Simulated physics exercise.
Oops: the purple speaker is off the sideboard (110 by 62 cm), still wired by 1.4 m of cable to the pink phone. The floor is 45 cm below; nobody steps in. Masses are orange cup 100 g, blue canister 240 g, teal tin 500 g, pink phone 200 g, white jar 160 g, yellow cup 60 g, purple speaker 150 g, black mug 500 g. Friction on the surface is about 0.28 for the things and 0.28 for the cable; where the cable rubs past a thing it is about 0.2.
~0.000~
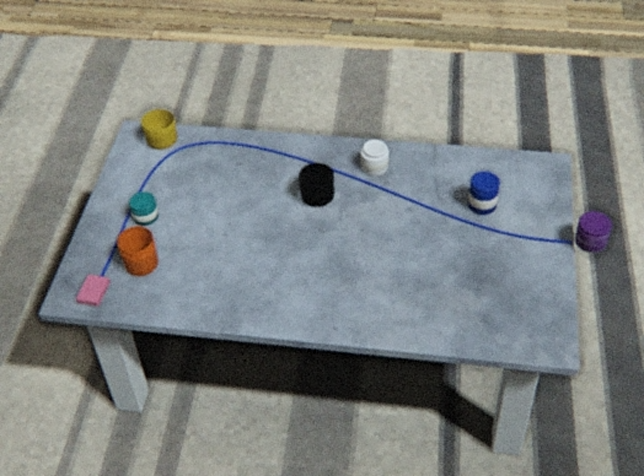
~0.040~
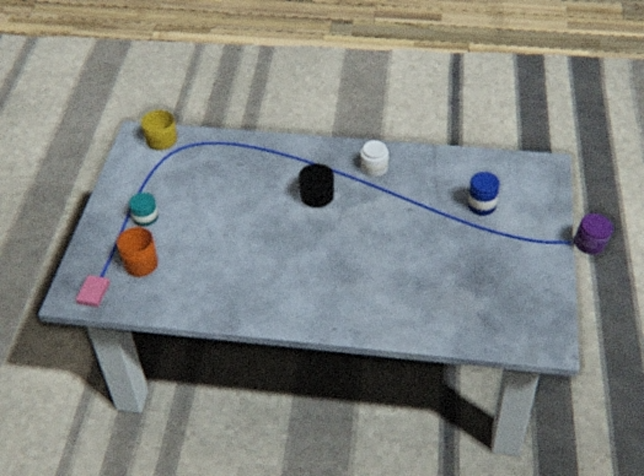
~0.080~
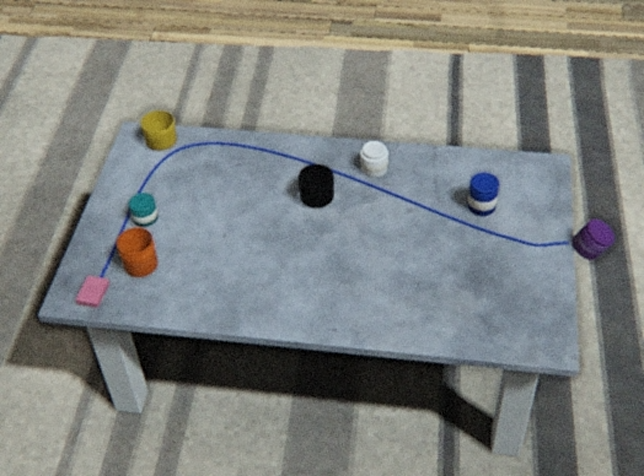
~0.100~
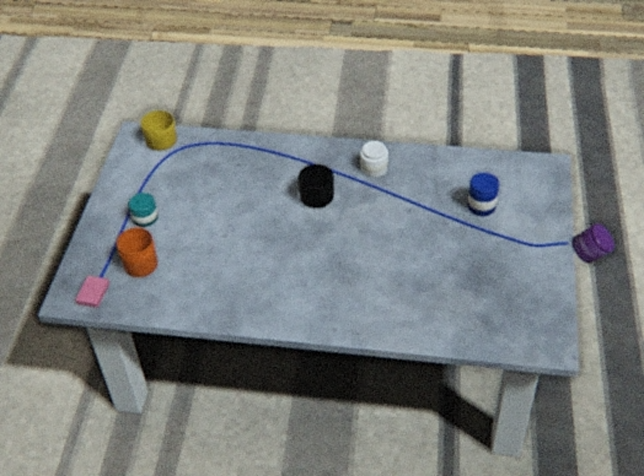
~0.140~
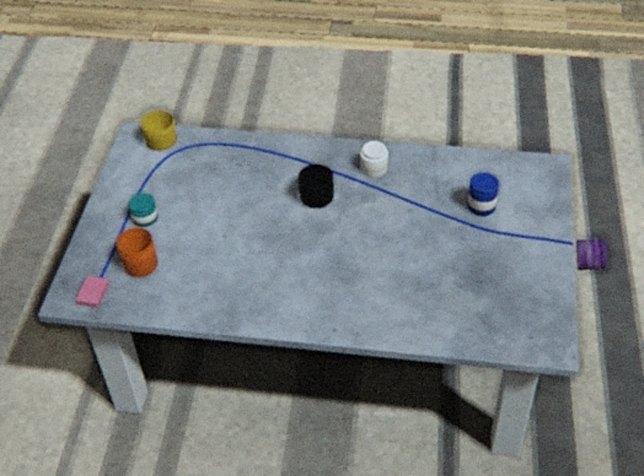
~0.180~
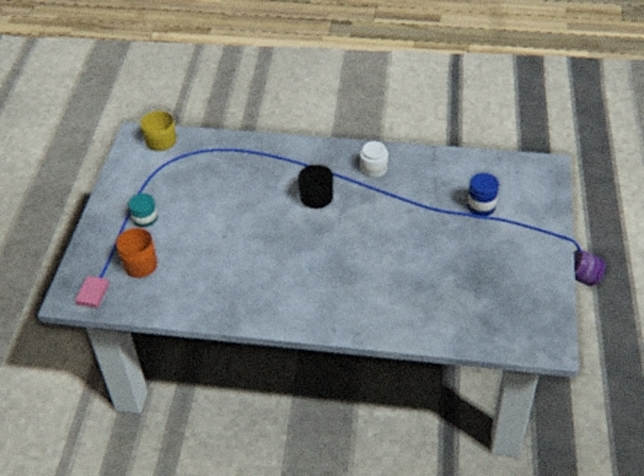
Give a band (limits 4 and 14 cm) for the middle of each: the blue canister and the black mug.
The blue canister hardly moves, the black mug barely shifts.
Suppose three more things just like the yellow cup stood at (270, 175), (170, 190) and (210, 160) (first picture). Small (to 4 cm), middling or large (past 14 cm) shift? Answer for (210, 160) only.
There: Large.
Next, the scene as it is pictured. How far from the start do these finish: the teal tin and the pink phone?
About: Teal tin 2 cm, pink phone 15 cm.
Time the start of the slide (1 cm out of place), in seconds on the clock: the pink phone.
About: Pink phone 0.34 s.
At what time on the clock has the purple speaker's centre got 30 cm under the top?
About: 0.60 s.
By 0.4 s, the cable's tail end at (110, 259); purple speaker over the edge, pink phone 6 cm off its start, teal tin 2 cm off its start.
By 0.7 s, the cable's tail end at (118, 249); purple speaker over the edge, pink phone 9 cm off its start, teal tin 2 cm off its start.
By 0.9 s, the cable's tail end at (127, 236); pink phone 13 cm off its start at (118, 244), purple speaker over the edge, teal tin 2 cm off its start at (148, 207).
By 1.2 s, the cable's tail end at (127, 236); pink phone 13 cm off its start, purple speaker over the edge, teal tin 2 cm off its start.
By 2.4 s, the cable's tail end at (127, 236); black mug 0 cm off its start at (316, 178), blue canister 0 cm off its start at (485, 182), pink phone 13 cm off its start at (118, 244), purple speaker over the edge.
